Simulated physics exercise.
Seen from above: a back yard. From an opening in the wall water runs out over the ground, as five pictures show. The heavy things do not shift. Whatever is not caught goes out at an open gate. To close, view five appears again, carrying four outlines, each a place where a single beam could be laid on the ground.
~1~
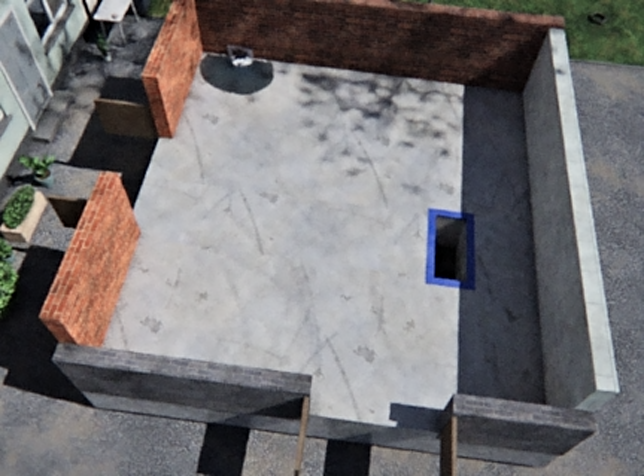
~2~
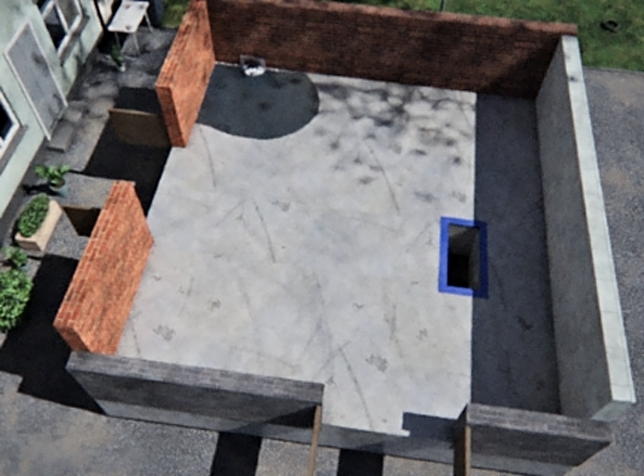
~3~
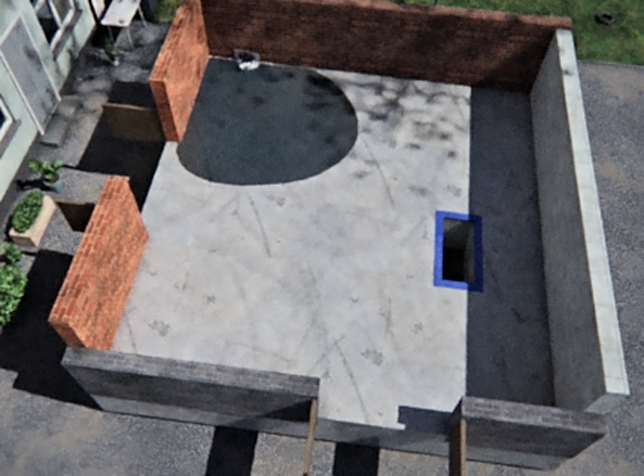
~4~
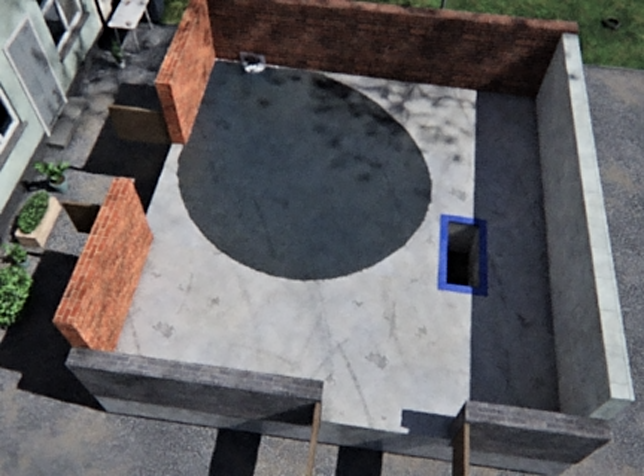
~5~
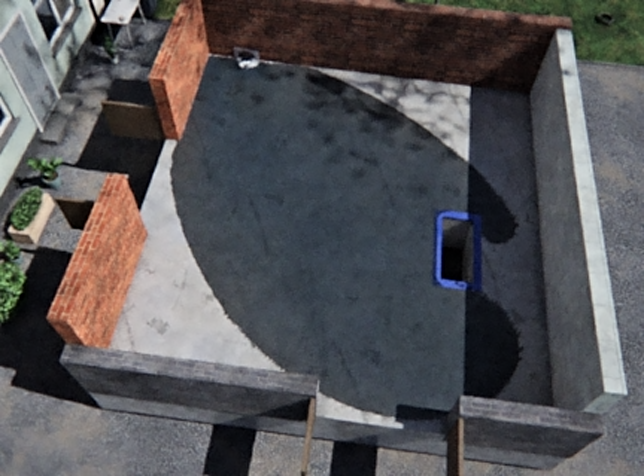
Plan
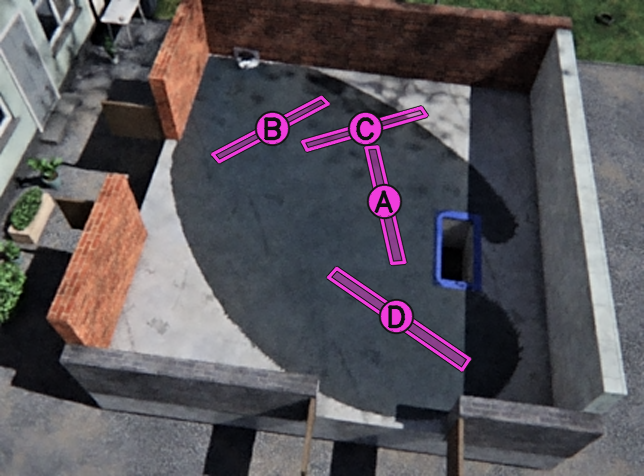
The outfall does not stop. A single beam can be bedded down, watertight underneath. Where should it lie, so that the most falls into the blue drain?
D works best here.
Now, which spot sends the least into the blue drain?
That is spot B.
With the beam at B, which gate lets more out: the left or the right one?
The right one.
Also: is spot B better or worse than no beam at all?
Spot B is worse.
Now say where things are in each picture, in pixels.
Outfall at (240, 53); blue drain at (451, 248); open gate at (376, 406); open gate at (158, 183); front seen at (263, 85), 3 % of the ground wet; blue drain still dry, in the first picture.
Front seen at (248, 135), 8 % of the ground wet; blue drain still dry, in the second picture.
Front seen at (273, 181), 19 % of the ground wet; blue drain still dry, in the third picture.
Front seen at (327, 274), 37 % of the ground wet; blue drain still dry, in the fourth picture.
Front seen at (510, 364), 60 % of the ground wet; blue drain taking water, in the fifth picture.
On the marked copy, A from (371, 147) to (398, 262); B from (215, 157) to (324, 100); C from (304, 145) to (423, 111); D from (332, 272) to (465, 364).
With A, about 21 % of the stream goes into the blue drain, about 79 % out by the gates.
With B, about 12 % of the stream goes into the blue drain, about 84 % out by the gates.
With C, about 26 % of the stream goes into the blue drain, about 73 % out by the gates.
With D, about 38 % of the stream goes into the blue drain, about 61 % out by the gates.
